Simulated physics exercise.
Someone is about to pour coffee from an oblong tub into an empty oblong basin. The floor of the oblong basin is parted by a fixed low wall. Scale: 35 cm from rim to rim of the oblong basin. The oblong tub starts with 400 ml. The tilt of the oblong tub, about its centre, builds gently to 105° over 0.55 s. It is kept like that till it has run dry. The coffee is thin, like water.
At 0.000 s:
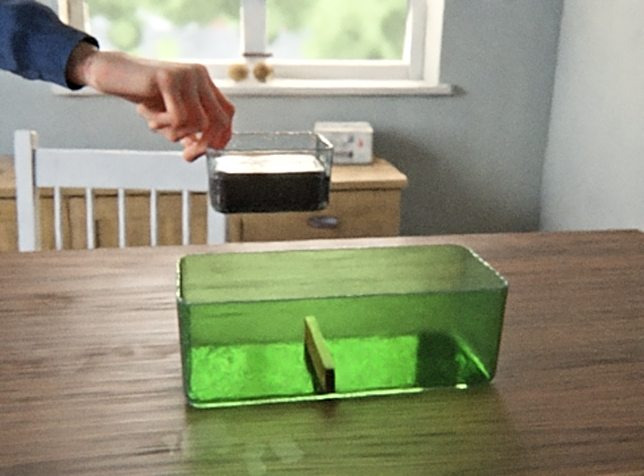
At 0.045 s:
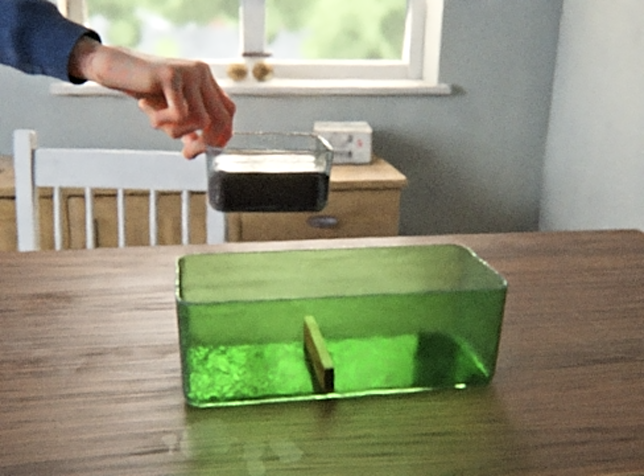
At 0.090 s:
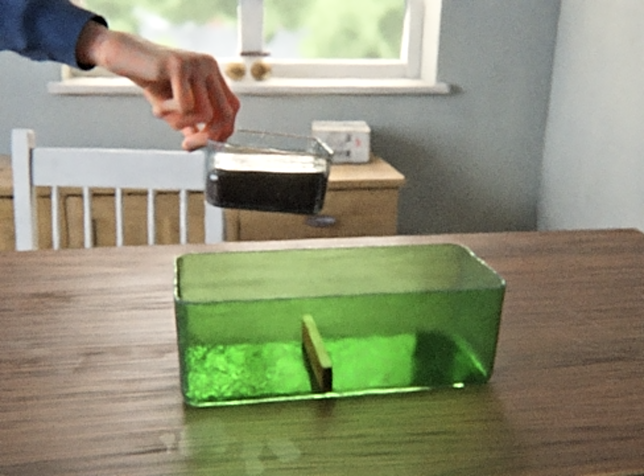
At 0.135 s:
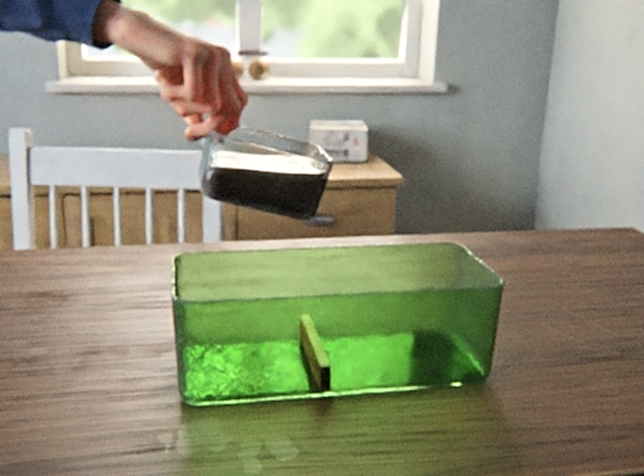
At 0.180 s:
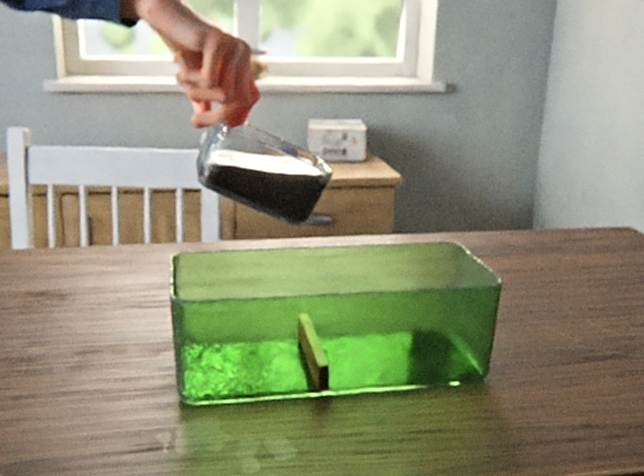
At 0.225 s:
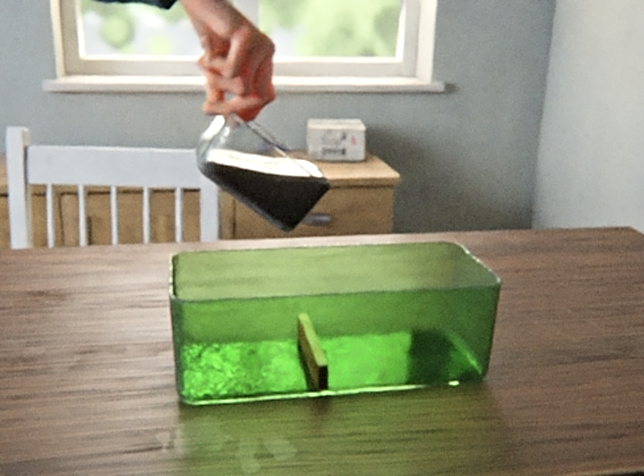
To begin with, a hand holds a small clear tub of dark liquid level above a green see-through basin with a low divider, on a wooden table. The hand then gradually tilts the tub, slowly at first, until its right side slants well down and the liquid reaches the lower rim.
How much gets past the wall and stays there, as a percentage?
About 86 per cent.
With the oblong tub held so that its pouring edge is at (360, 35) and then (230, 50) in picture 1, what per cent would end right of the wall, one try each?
In turn about 80 and 15 per cent.
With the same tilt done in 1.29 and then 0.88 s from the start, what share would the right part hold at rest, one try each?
First 90, then 90 per cent.
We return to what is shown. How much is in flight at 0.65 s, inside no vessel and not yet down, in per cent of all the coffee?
Some 5 per cent.
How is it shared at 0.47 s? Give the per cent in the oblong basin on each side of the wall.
Near 0 on the left, 48 on the right.
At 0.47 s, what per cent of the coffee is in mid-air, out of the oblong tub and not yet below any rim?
About 36 per cent.
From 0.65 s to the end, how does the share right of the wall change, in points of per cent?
The share moves up, by some 5 per cent.
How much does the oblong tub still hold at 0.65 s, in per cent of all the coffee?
About 4 per cent.
After 0.47 s the tilt is 100° and 17 per cent is still to pour, 0 is left of the wall and 47 right of it.
After 0.65 s the tilt is 105° and 4 per cent is still to pour, 11 is left of the wall and 81 right of it.
After 0.84 s the tilt is 105° and 0 per cent is still to pour, 13 is left of the wall and 85 right of it.
After 1.05 s the tilt is 105° and 0 per cent is still to pour, 12 is left of the wall and 86 right of it.
In the end 12 per cent lies left of the wall, 86 right of it and 1 outside.
